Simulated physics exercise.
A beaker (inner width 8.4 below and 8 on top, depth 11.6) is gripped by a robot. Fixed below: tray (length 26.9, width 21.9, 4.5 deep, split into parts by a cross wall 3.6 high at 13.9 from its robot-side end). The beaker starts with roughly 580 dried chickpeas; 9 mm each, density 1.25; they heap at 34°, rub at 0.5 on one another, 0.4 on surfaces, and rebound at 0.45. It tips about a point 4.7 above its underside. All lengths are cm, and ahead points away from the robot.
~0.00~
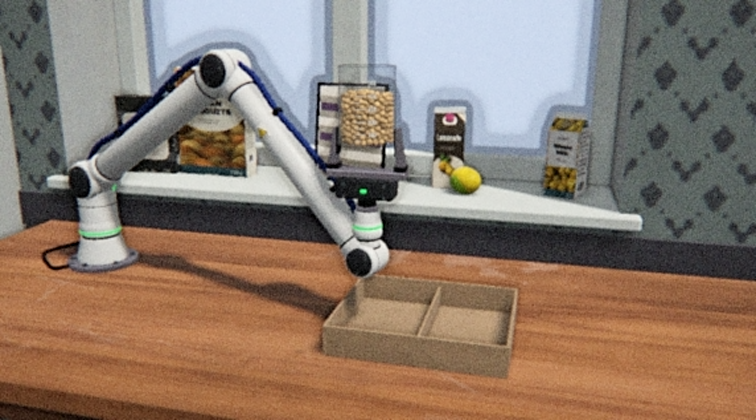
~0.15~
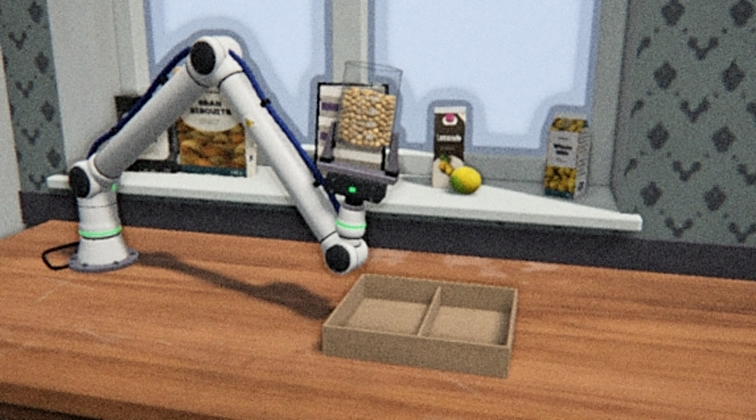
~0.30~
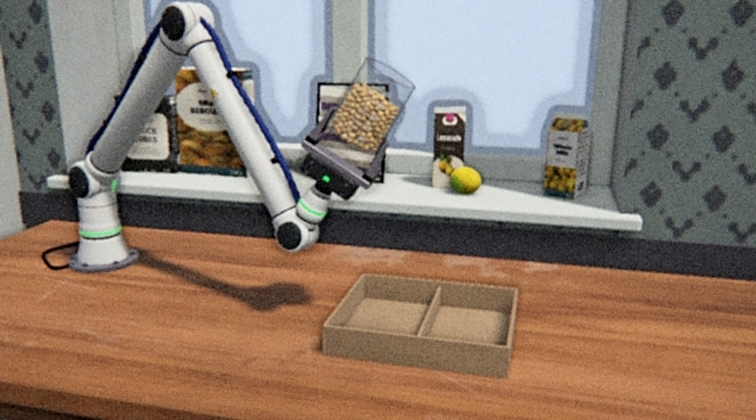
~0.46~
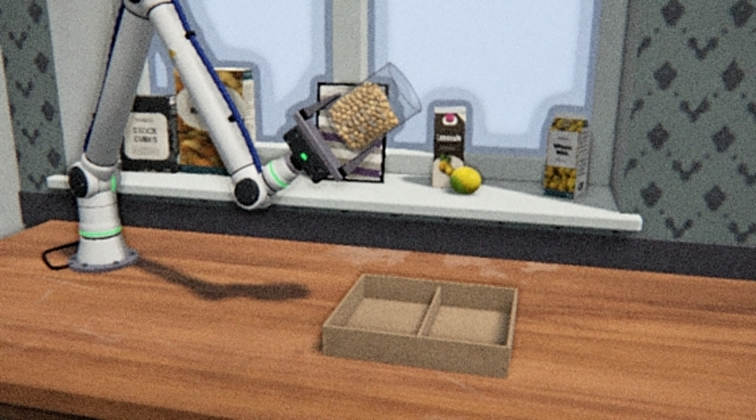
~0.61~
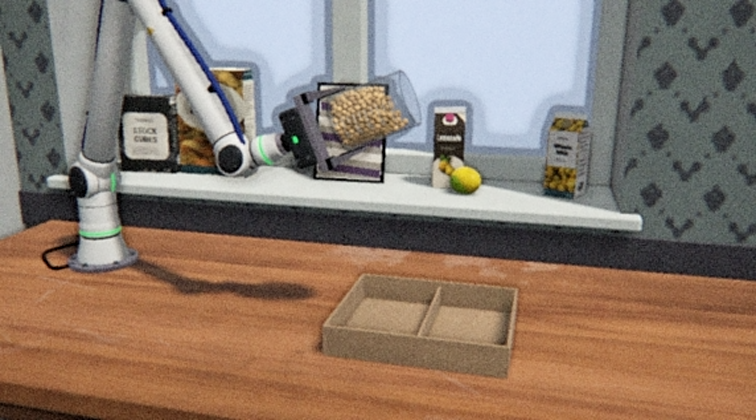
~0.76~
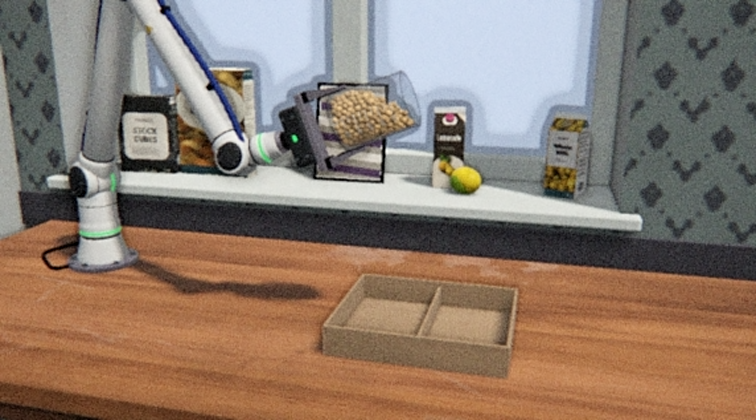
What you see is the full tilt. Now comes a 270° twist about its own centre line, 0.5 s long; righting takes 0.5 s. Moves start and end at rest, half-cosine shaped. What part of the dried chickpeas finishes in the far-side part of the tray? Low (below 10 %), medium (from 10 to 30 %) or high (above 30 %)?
Answer: Low; below 10 % of the dried chickpeas finish in the far-side part of the tray.
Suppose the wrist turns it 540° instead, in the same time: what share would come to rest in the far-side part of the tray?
Then about 0 per cent.
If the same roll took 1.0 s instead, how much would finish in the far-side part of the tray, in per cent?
In that case some 5 per cent.
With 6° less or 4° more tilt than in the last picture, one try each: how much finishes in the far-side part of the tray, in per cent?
About 0 and 0 per cent.
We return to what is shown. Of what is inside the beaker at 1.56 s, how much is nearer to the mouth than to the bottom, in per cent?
About 30 per cent.
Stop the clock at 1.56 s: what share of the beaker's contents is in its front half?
Roughly 45 per cent.
By 1.16 s, tipped 70°, highest piece 39 above the table; 577 in the beaker, 1 in flight or on a rim.
By 1.56 s, tipped 24°, highest piece 41 above the table; 572 in the beaker, 5 in the far-side part, 1 in flight or on a rim.
By 1.96 s, upright, highest piece 40 above the table; 572 in the beaker, 6 in the far-side part.
By 2.66 s, upright, highest piece 40 above the table; 572 in the beaker, 6 in the far-side part.
Final count, 572 in the beaker, 6 in the far-side part. That is 1 % in the far-side part of the tray.
